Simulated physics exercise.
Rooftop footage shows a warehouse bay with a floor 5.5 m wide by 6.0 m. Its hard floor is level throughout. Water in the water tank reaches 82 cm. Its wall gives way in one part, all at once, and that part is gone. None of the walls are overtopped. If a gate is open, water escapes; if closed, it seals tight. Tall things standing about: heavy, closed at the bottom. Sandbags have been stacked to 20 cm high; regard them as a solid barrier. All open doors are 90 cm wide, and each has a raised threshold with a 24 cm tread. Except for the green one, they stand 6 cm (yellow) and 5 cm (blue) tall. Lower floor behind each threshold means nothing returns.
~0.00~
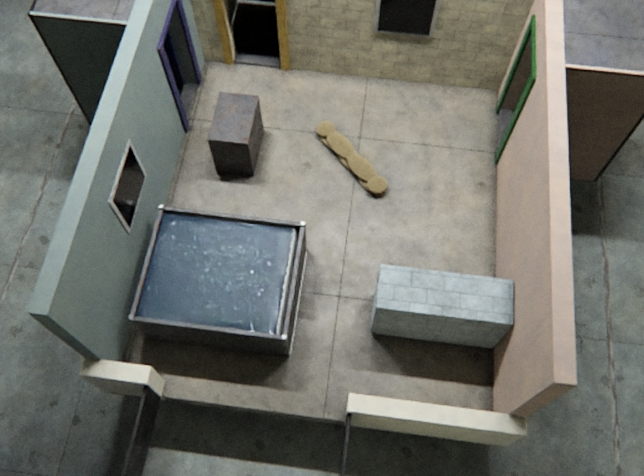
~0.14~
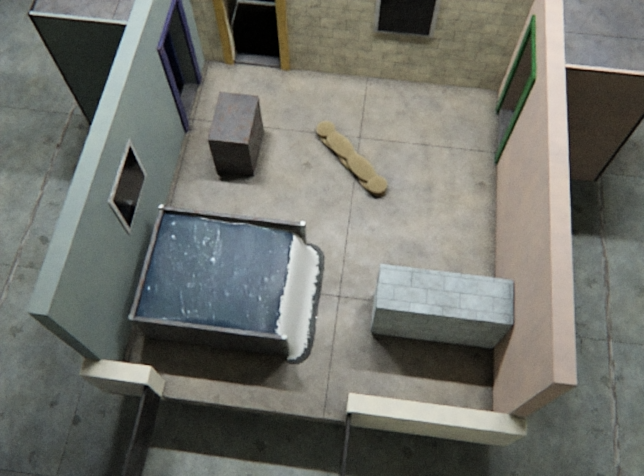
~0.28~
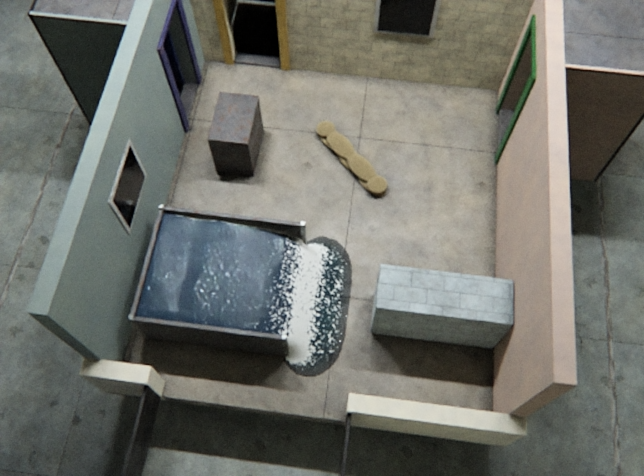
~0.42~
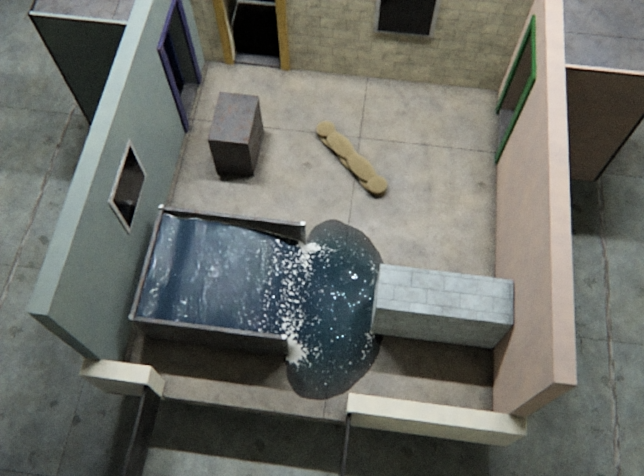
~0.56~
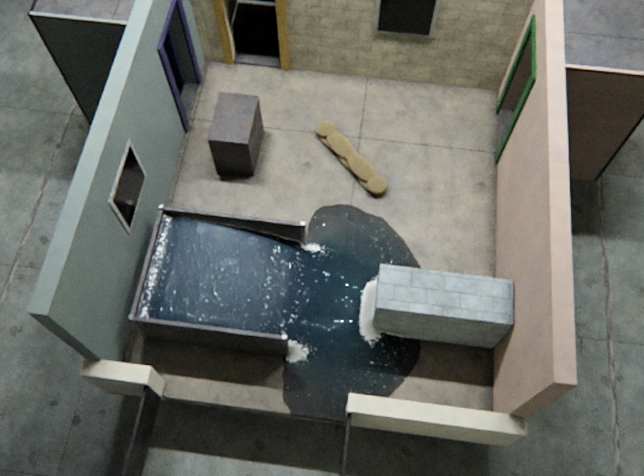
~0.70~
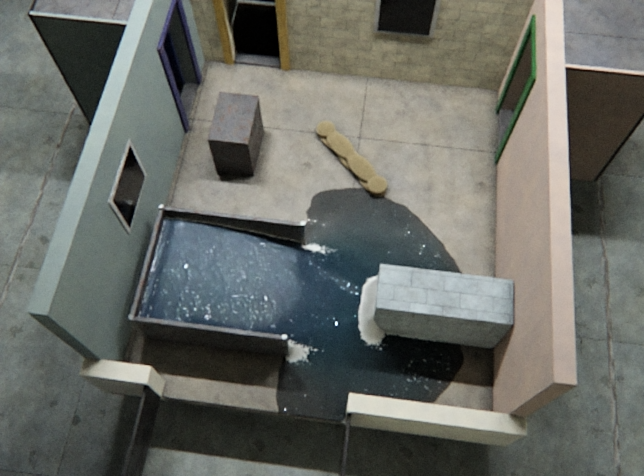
A roofless warehouse bay with a level concrete floor is seen from high above. A dark-framed water tank sits at left near a blue-framed opening, with a dark box and tan sandbags behind it, a pale grey block at right, and a green door in the pinkish right wall. The tank's right side gives way and water pours out, foaming, spreading across the floor and around the block, while the camera stays still.
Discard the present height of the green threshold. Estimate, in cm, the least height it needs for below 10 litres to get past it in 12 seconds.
Roughly 21 centimetres.
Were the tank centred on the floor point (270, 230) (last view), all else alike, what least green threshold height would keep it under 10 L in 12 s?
Then close to 24 cm.
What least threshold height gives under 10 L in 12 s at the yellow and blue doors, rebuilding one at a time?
You'd want some 10.0 cm at yellow and some 17 cm at blue.
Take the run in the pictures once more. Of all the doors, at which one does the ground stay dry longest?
Door: Blue.
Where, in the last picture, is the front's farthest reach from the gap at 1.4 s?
At about (492, 186).
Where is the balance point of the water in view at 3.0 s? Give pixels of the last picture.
I'd put it close to (381, 271).
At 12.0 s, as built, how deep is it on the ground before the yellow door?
The depth there is around 8.5 cm.
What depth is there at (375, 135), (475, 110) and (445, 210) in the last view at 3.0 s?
That's 0, 29 and 10 cm, in the order given.
After 1.4 s water covers 35 % of the floor, deepest (54 cm) near (487, 423); it has not reached the green door.
After 3.0 s water covers 50 % of the floor, deepest (44 cm) near (465, 347); 15 cm at the green door, 3 litres in over its 15 cm threshold.
After 12.0 s water covers 95 % of the floor, deepest (12 cm) near (494, 125); 9 cm at the green door, 40 litres in over its 15 cm threshold.
At the green door as built, the water arrived by 1.8 s and peaked near 22 cm at 3.4 s.
With a threshold of 18 cm, 19 litres would have come in within the 12 s; with 24.5 cm, 3 litres. So under 10 litres takes about 21 cm.
